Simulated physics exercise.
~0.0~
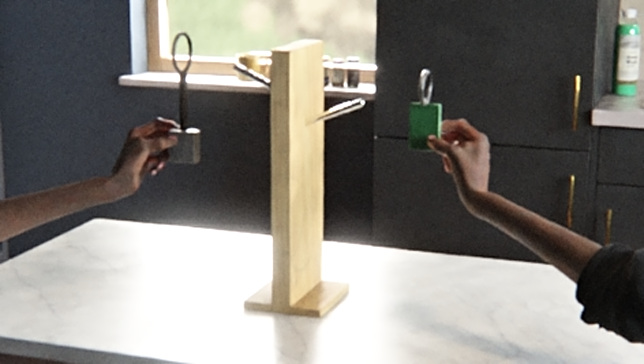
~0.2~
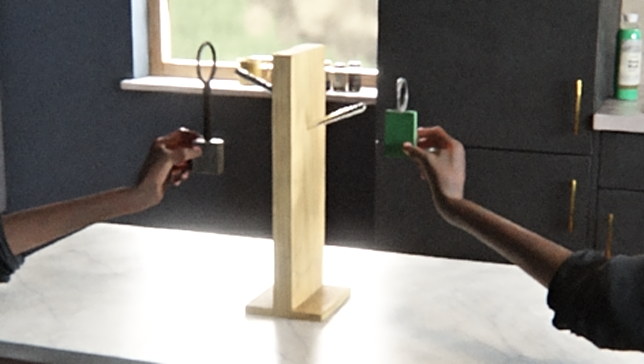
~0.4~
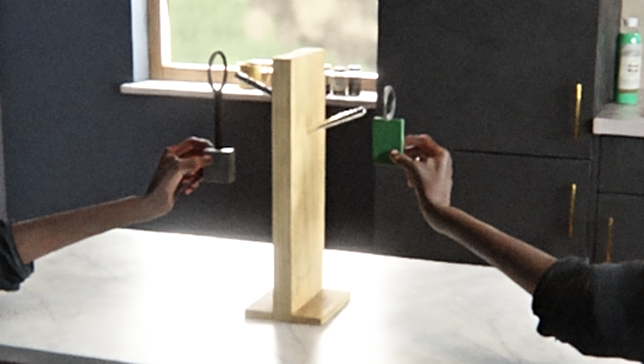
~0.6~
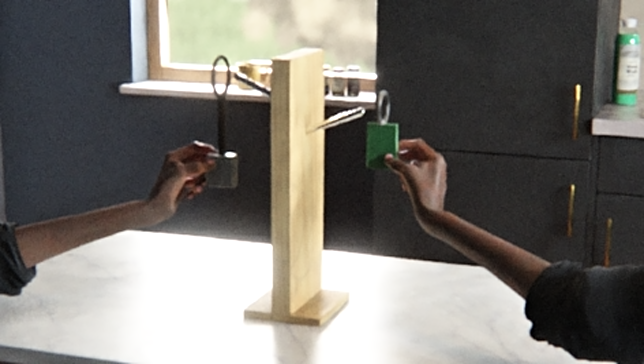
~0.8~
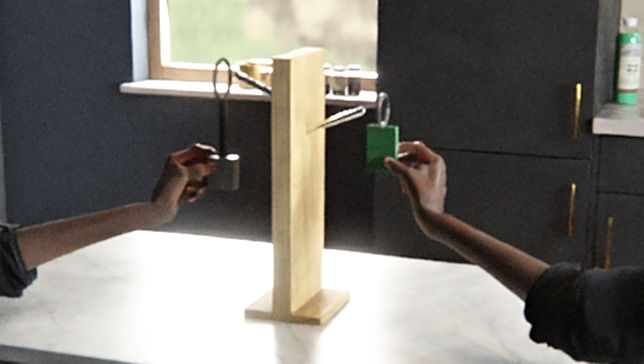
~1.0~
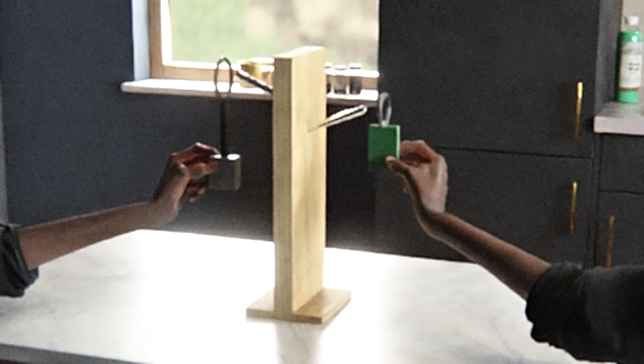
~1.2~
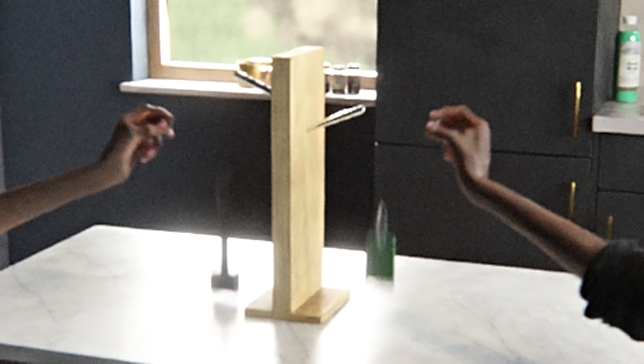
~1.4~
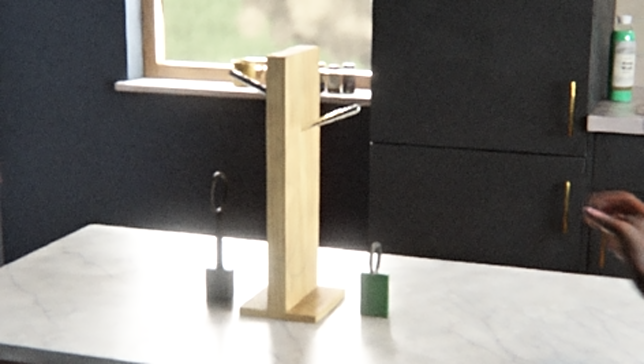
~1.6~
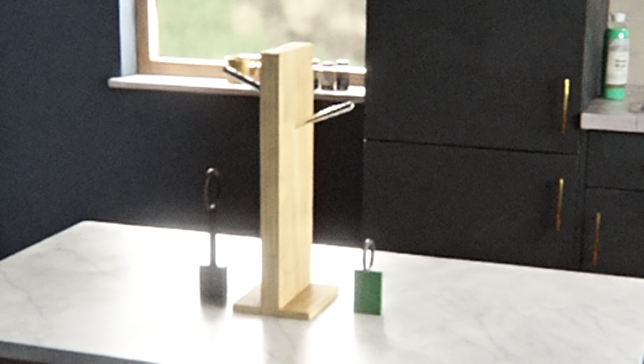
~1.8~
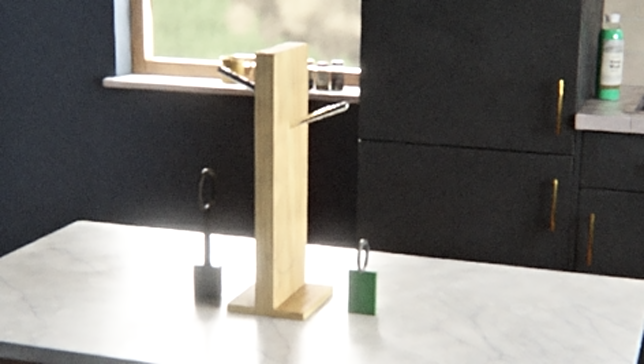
Two hands bring a green tag and grey brush inward, then both drop upright onto the table.
